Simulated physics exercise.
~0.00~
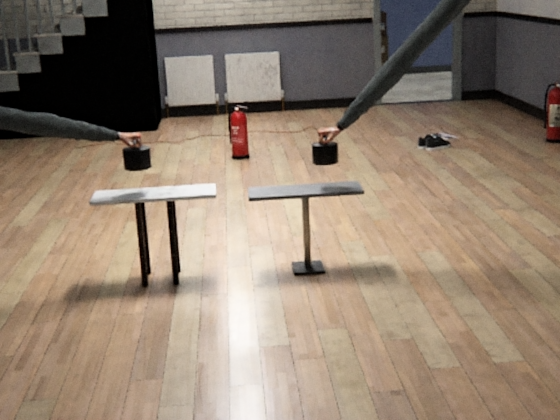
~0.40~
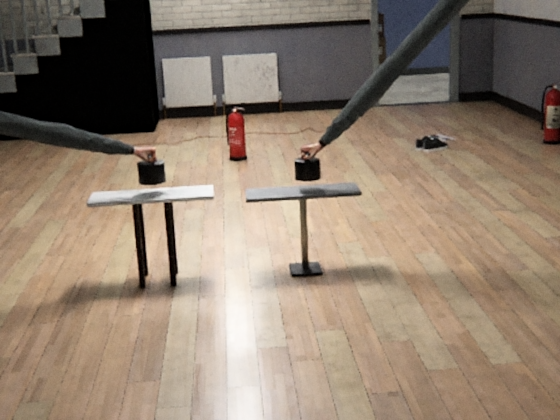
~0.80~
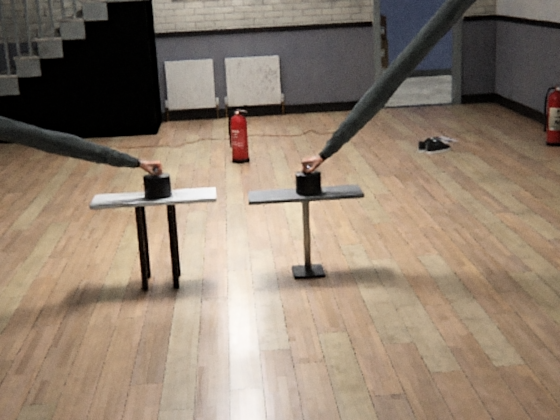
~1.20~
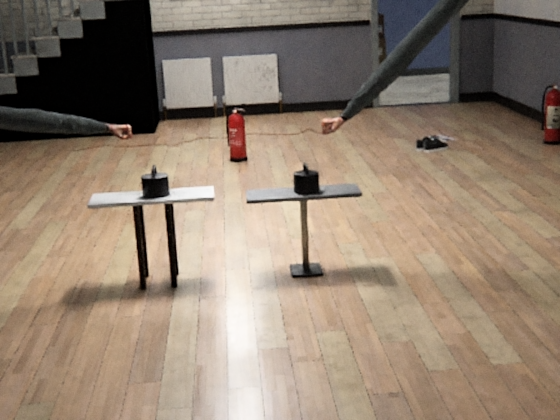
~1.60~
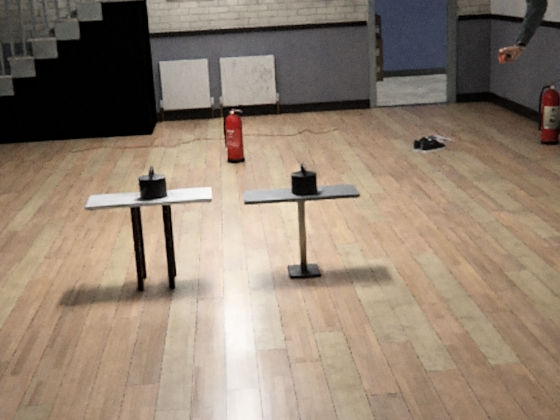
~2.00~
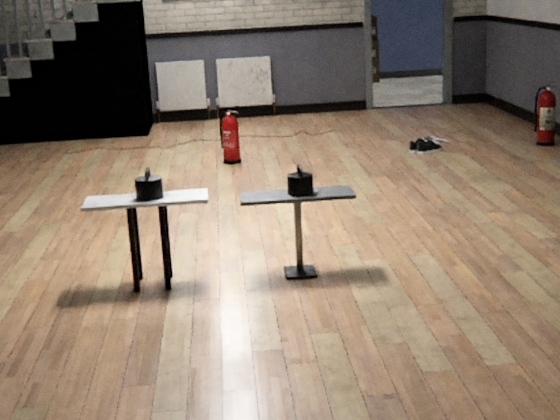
Two hands lowered small black objects onto two narrow stands, a white one on the left and a grey one on the right, then let go and drew away, leaving both stands upright with the objects resting on top.
